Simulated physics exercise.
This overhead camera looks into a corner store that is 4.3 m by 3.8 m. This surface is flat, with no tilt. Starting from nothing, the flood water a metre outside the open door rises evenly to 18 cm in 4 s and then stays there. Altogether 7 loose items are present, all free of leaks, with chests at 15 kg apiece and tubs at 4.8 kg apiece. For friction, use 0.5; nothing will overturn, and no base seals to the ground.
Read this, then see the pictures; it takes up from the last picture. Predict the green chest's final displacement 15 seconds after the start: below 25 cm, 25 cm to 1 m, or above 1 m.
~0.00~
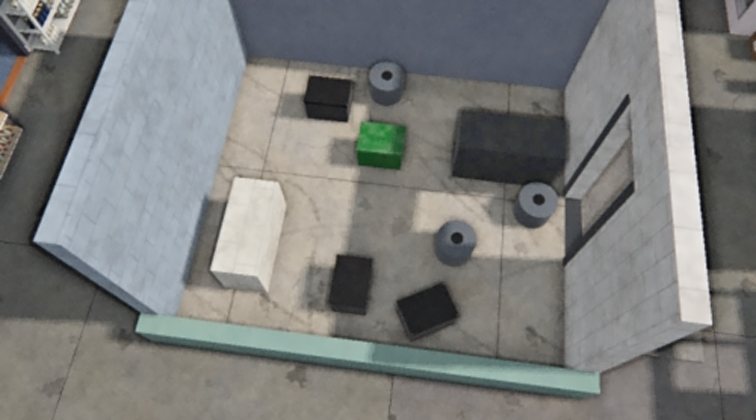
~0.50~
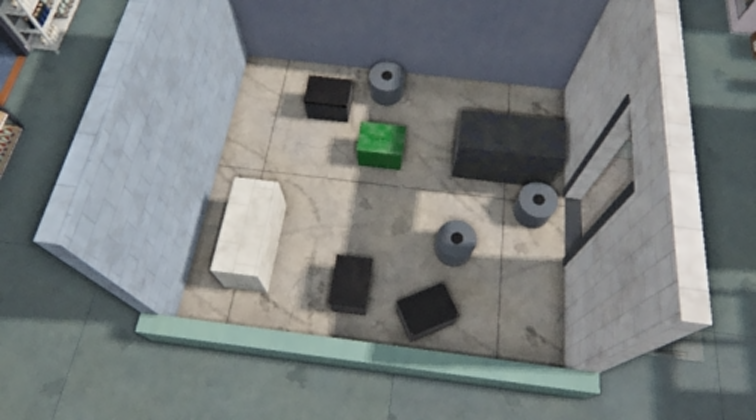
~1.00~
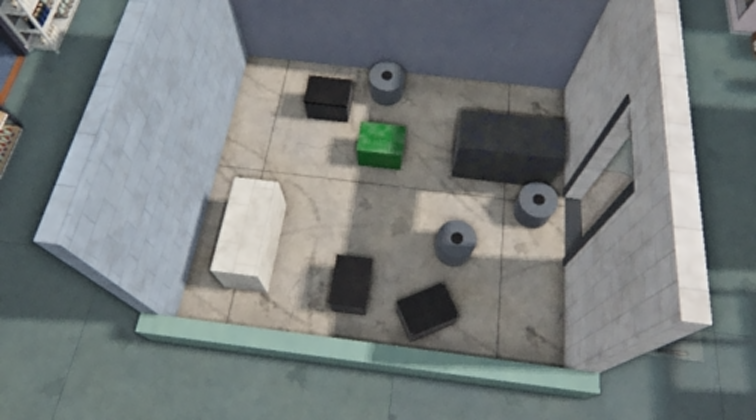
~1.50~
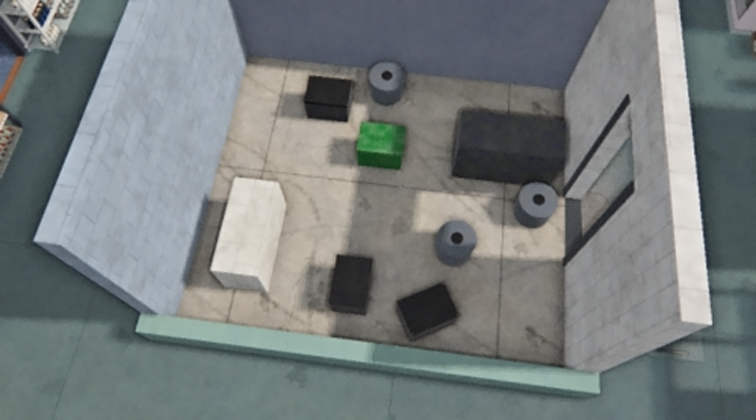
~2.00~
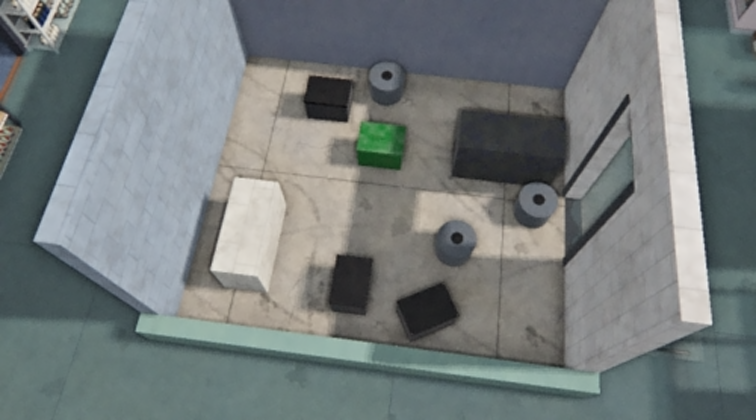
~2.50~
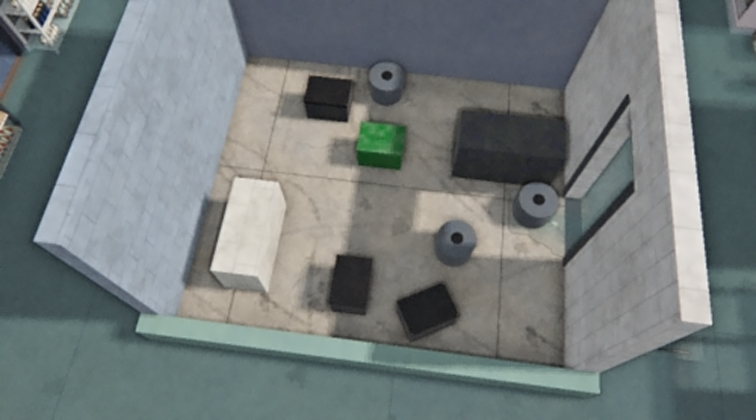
Its final displacement is below 25 cm.
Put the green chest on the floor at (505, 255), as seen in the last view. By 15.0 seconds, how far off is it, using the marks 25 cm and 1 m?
By then it winds up well off.
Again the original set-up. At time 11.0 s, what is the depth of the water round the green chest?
About 3 cm.
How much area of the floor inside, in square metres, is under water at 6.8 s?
I'd put it close to 10.5 m2.
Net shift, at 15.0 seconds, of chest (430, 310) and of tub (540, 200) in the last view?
First 60 cm, then 350 cm.
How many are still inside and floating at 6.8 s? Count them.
Answer: 1.
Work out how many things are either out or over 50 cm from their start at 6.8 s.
The number I get is 2.
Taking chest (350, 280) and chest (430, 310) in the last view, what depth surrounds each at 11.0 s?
Some 9 cm at the first, some 5 cm at the second.
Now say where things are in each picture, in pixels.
In the first frame, the green chest at (381, 138), on the bottom; water covers 0.0 m2; 0 of 7 have shifted.
In the second frame, the green chest at (381, 138), on the bottom; water covers 0.0 m2; 0 of 7 have shifted.
In the third frame, the green chest at (381, 138), on the bottom; water covers 0.0 m2; 0 of 7 have shifted.
In the fourth frame, the green chest at (381, 138) rests on the ground; 0.0 m2 under water; 0 of 7 have shifted.
In the fifth frame, the green chest at (381, 138), on the bottom; 0.0 m2 under water; 0 of 7 have shifted.
In the sixth frame, the green chest at (381, 138), on the bottom; 0.2 m2 under water; 0 of 7 have shifted.
After 3.5 s the green chest is near (381, 138), 0.0 m from its start, aground; 0 afloat.
After 6.8 s the green chest is near (381, 138), 0.0 m from its start, aground; 1 afloat.
After 11.0 s the green chest is near (381, 138), 0.0 m from its start, aground; 3 afloat.
After 15.0 s the green chest is near (381, 138), 0.0 m from its start, aground; 5 afloat.
